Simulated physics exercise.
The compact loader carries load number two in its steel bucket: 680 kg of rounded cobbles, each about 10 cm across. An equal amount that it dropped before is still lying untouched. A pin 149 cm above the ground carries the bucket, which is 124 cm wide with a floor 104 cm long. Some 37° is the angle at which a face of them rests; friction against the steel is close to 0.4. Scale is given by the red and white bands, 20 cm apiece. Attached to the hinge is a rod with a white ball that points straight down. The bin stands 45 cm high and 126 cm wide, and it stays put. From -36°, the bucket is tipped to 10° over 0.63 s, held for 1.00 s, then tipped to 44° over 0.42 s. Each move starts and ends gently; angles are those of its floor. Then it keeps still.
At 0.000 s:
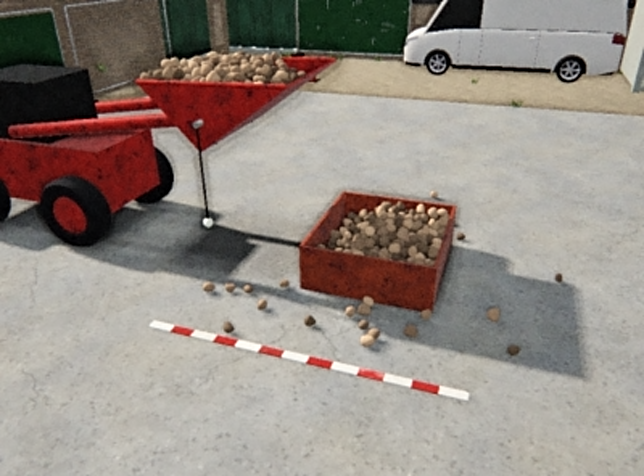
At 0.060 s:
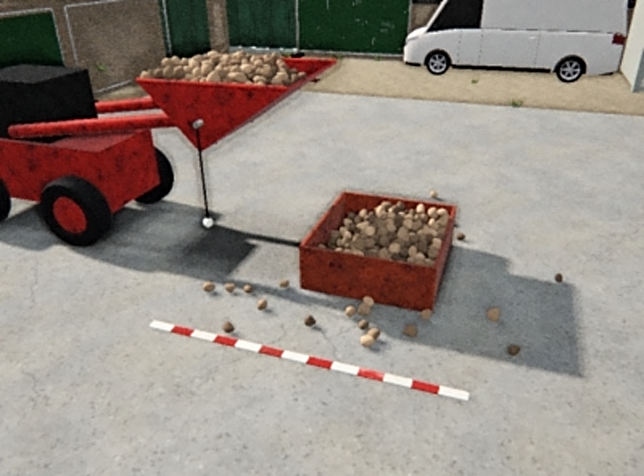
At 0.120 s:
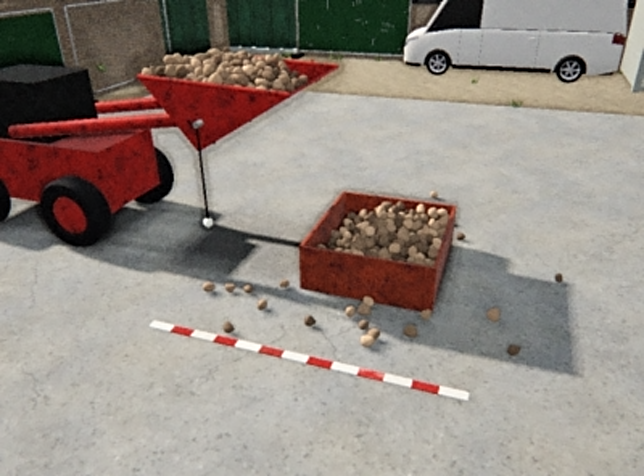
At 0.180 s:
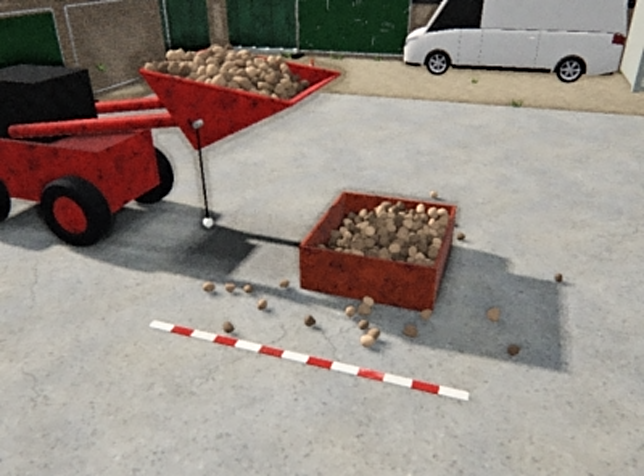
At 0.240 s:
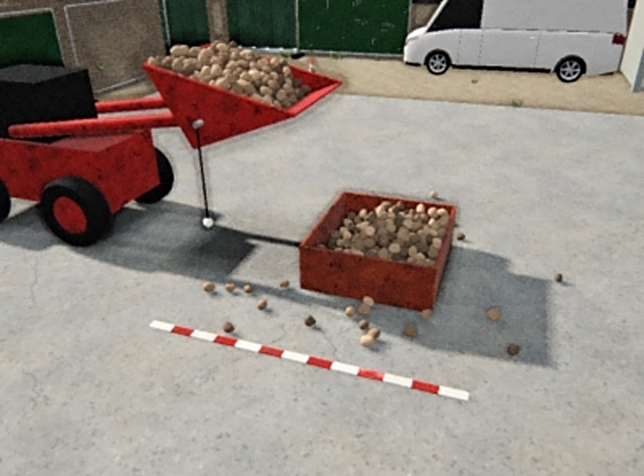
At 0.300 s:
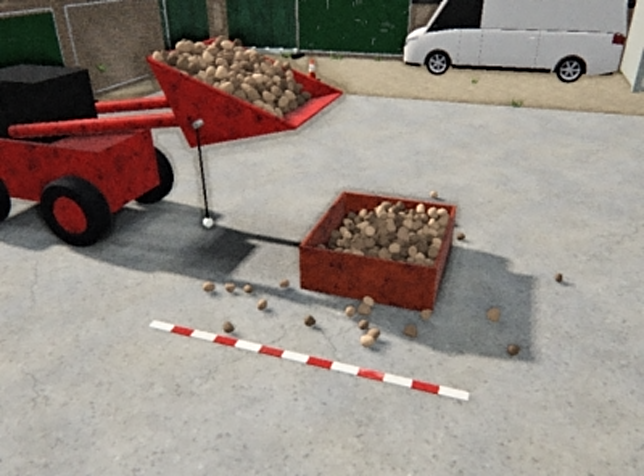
On a concrete yard, a red loader slowly tilted its raised bucket of brownish stones forward, and the stones shifted within it, while a red bin below, already holding similar stones, stayed still.
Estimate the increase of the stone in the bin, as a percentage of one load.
Roughly 38 per cent of one load.
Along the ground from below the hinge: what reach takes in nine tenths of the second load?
It's roughly 130 cm ahead of it.
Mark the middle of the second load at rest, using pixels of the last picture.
Near (319, 242).
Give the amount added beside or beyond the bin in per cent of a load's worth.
Some 10 per cent.
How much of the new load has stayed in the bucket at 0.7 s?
100 %.
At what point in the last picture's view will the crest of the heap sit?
The crest lands at roughly (338, 212).
After 0.5 s the floor is at 3°; in per cent of one load, 100 in the bucket, 1 short of the bin, 95 in the bin, 4 beside or beyond the bin; the foremost stones are at (468, 285).
After 0.7 s the floor is at 10°; in per cent of one load, 100 in the bucket, 1 short of the bin, 95 in the bin, 4 beside or beyond the bin; the foremost stones are at (468, 285).
After 2.5 s the floor is at 44°; in per cent of one load, 12 in the bucket, 50 short of the bin, 130 in the bin, 8 beside or beyond the bin; the foremost stones are at (471, 280).
After 5.3 s the floor is at 44°; in per cent of one load, 0 in the bucket, 56 short of the bin, 133 in the bin, 12 beside or beyond the bin; the foremost stones are at (471, 280). Net gain in the bin, 38.
